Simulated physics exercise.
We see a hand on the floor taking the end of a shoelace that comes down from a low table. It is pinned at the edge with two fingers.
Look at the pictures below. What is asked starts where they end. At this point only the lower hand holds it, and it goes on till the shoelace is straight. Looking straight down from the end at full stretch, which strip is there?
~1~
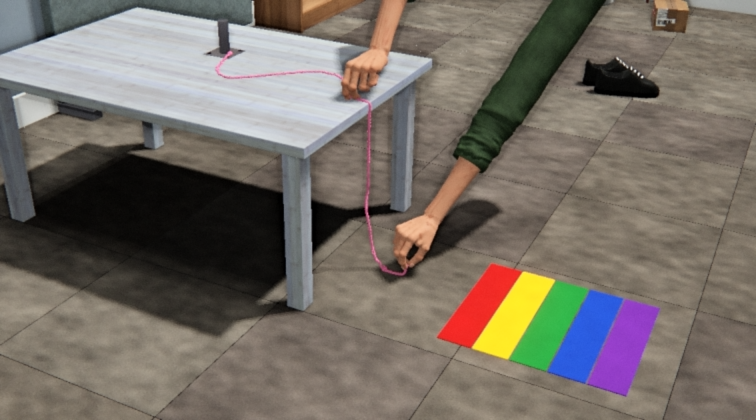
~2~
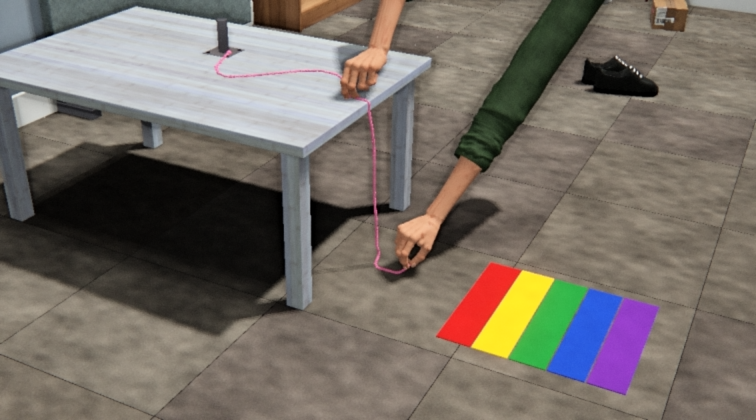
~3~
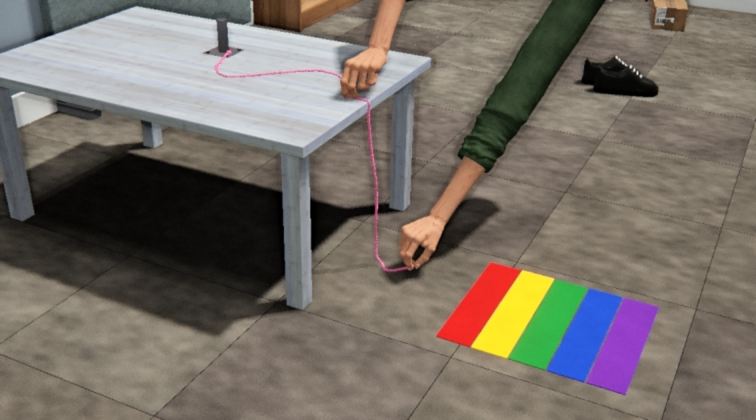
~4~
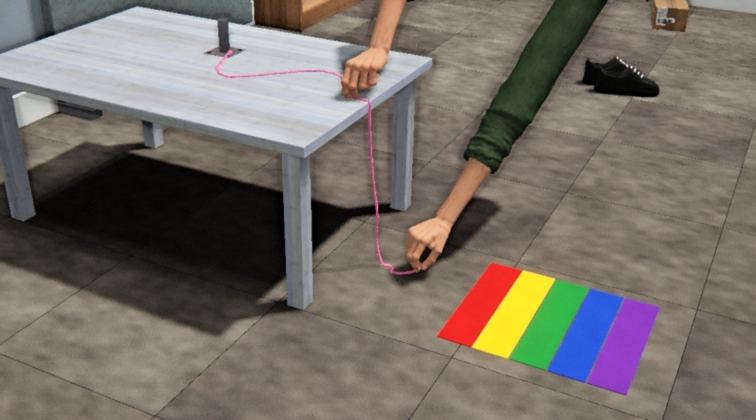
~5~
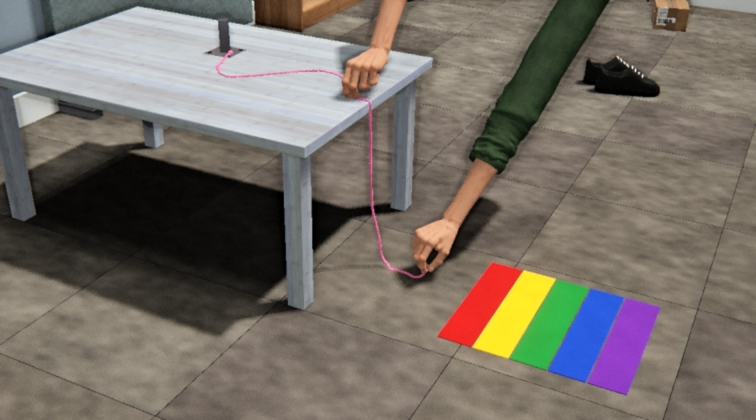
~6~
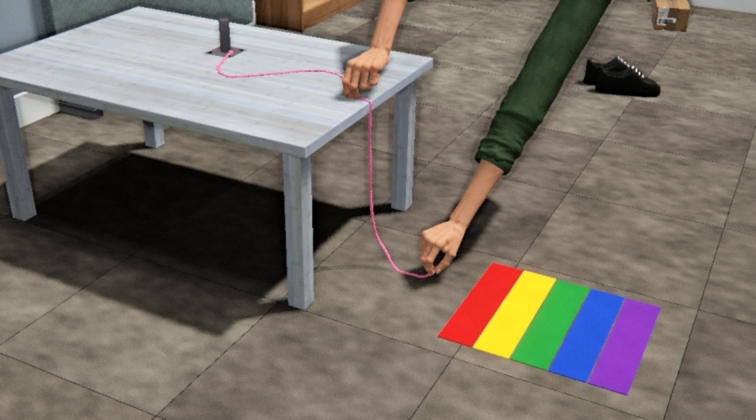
The purple strip is there.
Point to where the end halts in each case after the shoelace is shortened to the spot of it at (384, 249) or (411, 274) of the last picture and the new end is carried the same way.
The pixels are (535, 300) and (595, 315), in that order.
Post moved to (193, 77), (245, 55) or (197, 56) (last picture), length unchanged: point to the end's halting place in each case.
Going through them in sequence: (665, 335), (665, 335) and finally (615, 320).
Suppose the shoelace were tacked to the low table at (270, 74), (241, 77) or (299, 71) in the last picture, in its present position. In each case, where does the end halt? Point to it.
First near (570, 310), then near (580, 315), then near (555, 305).
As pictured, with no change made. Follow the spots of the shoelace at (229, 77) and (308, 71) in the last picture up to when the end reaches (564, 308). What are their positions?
You'll find them at (289, 70) and (349, 89).
Early on, end near (564, 308); over green.
Midway, end near (608, 320); over blue.
At the end of the slack, end near (636, 328); over purple. The purple one.
